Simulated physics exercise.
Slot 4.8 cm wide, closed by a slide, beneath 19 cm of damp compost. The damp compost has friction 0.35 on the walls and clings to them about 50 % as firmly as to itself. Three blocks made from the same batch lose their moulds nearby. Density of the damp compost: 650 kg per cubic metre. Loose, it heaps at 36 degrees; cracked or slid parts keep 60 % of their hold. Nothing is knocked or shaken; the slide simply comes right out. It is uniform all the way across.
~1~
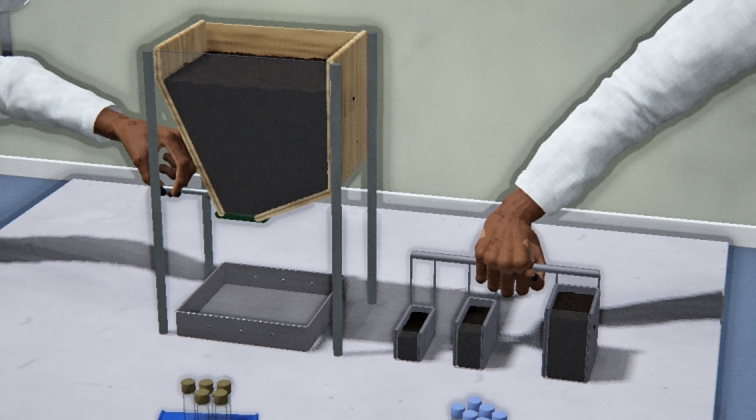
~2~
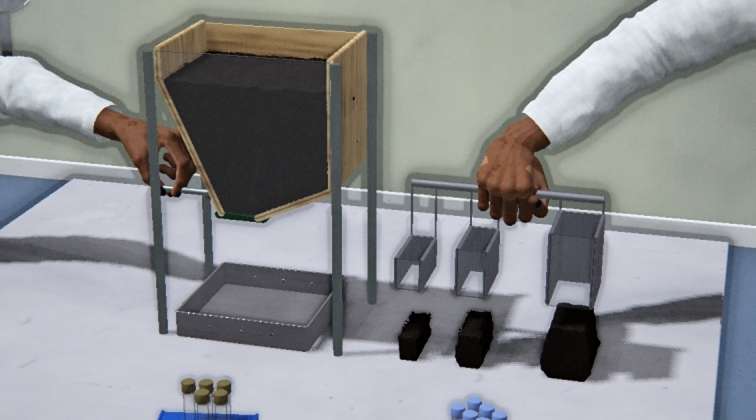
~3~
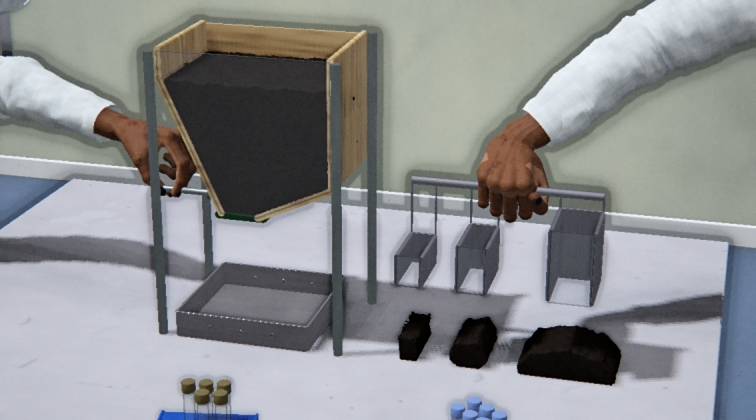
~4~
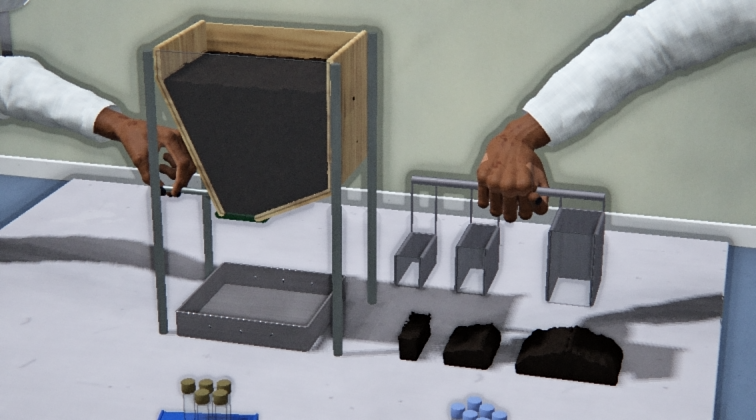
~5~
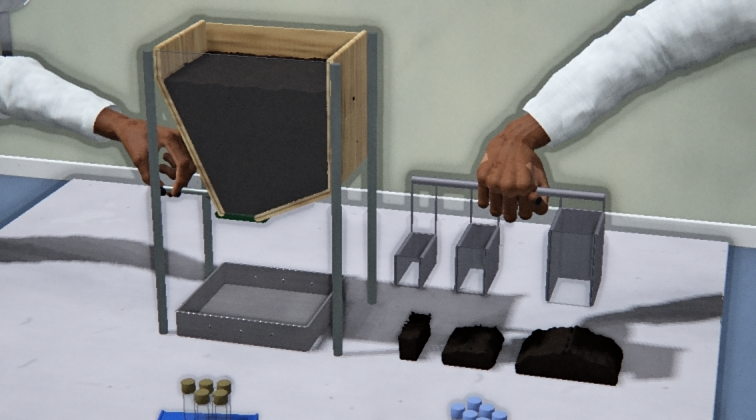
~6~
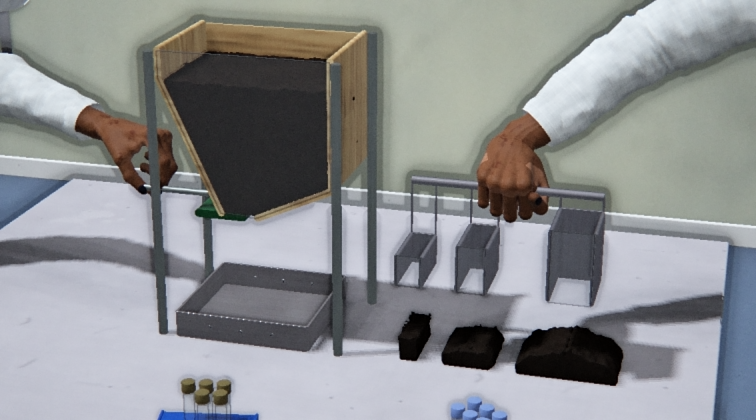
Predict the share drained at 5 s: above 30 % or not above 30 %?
Streams out.
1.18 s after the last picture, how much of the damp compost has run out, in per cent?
Some 55 per cent.
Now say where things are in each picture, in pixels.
End of the slide at (224, 216), not yet moved; top of the damp compost at (249, 86); blocks stand 3.8 cm, 5.9 cm, 9.6 cm (left to right), in the first picture.
End of the slide at (224, 216), not yet moved; top of the damp compost at (249, 86); blocks stand 3.7 cm, 5.2 cm, 8.1 cm (left to right), in the second picture.
End of the slide at (224, 216), not yet moved; top of the damp compost at (249, 86); blocks stand 3.7 cm, 4.2 cm, 4.6 cm (left to right), in the third picture.
End of the slide at (224, 216), not yet moved; top of the damp compost at (249, 86); blocks stand 3.7 cm, 3.3 cm, 4.5 cm (left to right), in the fourth picture.
End of the slide at (224, 216), not yet moved; top of the damp compost at (249, 86); blocks stand 3.7 cm, 2.9 cm, 4.5 cm (left to right), in the fifth picture.
End of the slide at (204, 214), moved 3.1 cm; top of the damp compost at (249, 86); blocks stand 3.7 cm, 2.9 cm, 4.5 cm (left to right), in the sixth picture.
Then, 0.35 s after the last picture, 8 % has run out.
Then, 0.77 s after the last picture, 33 % has run out.
Then, 1.18 s after the last picture, 57 % has run out.
Then, 1.60 s after the last picture, 80 % has run out.
Then, 4.90 s after the last picture, at the end, 100 % has run out.
